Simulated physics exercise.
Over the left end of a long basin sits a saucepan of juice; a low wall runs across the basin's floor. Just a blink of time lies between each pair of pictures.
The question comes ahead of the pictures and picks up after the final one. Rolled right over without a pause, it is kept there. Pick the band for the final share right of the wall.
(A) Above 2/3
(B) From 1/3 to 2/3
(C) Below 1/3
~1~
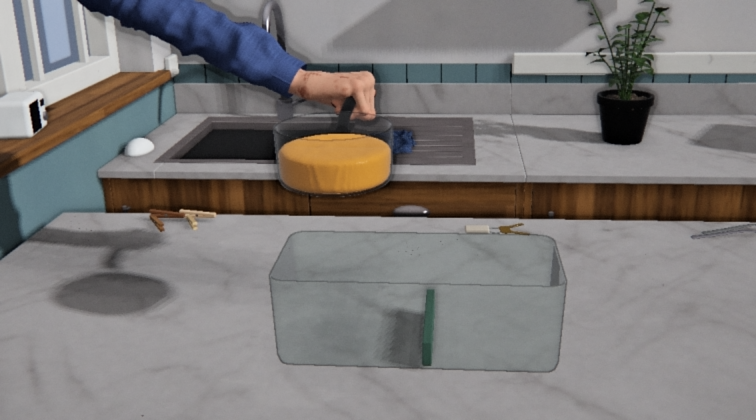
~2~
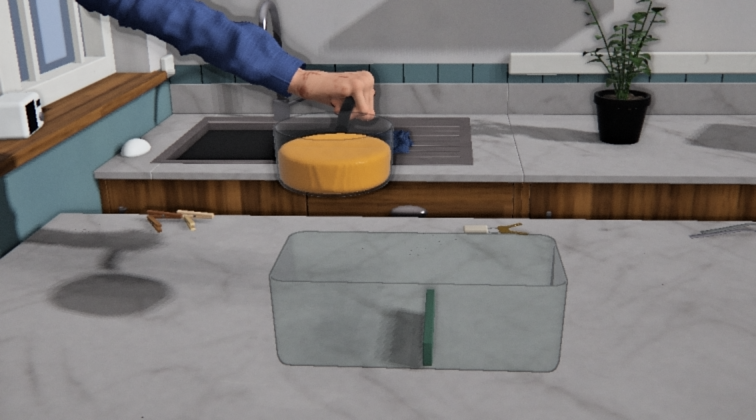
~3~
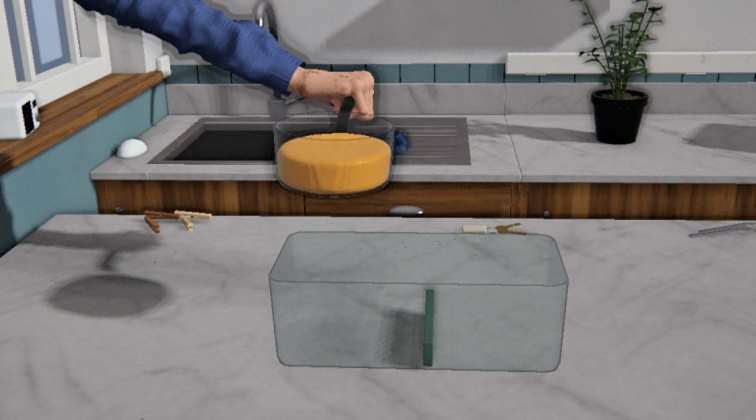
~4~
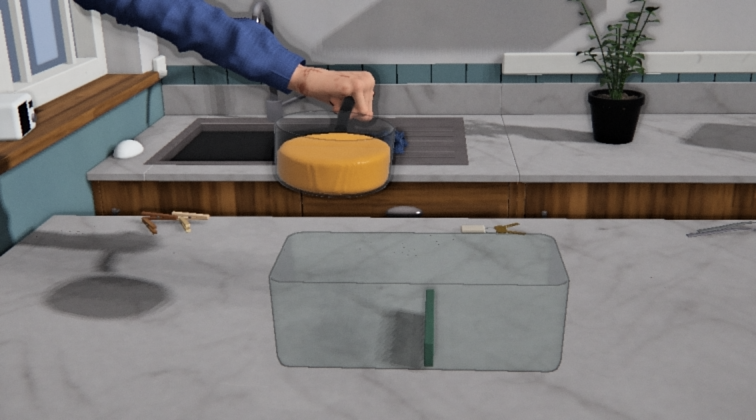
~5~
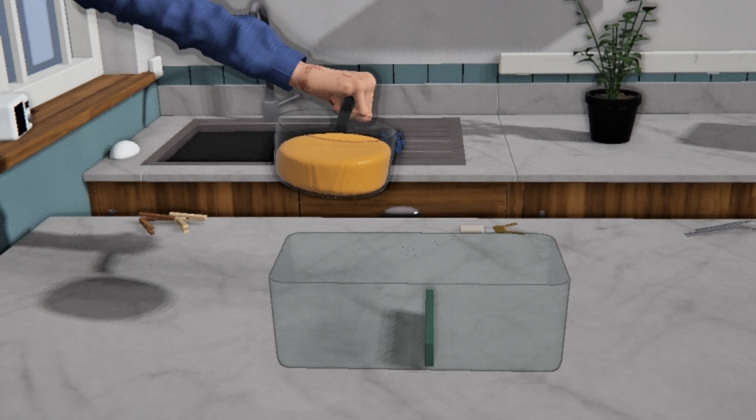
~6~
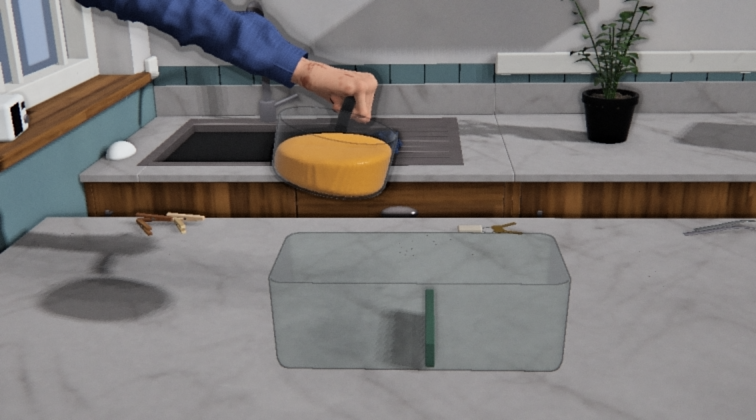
Answer: B.
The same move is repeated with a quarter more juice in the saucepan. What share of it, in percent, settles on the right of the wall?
It comes to around 65 percent.
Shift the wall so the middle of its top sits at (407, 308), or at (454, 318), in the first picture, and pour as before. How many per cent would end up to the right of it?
In order, some 75 and 20 in a hundred.
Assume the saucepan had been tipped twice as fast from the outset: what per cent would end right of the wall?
About 35 per cent would end up there.
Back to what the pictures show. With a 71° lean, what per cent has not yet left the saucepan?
60 %.
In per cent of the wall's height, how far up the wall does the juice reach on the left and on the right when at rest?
Close to 30 for the left and 40 for the right.
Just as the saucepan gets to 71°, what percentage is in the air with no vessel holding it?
About 35 per cent.
A moment on, the tilt is 71° and 58 per cent is still to pour, 2 is left of the wall and 5 right of it.
Next, the tilt is 103° and 11 per cent is still to pour, 24 is left of the wall and 54 right of it.
Then the tilt is 106° and 0 per cent is still to pour, 44 is left of the wall and 54 right of it.
Later the tilt is 106° and 0 per cent is still to pour, 45 is left of the wall and 54 right of it.
Finally, 45 per cent lies left of the wall, 54 right of it and 1 outside.
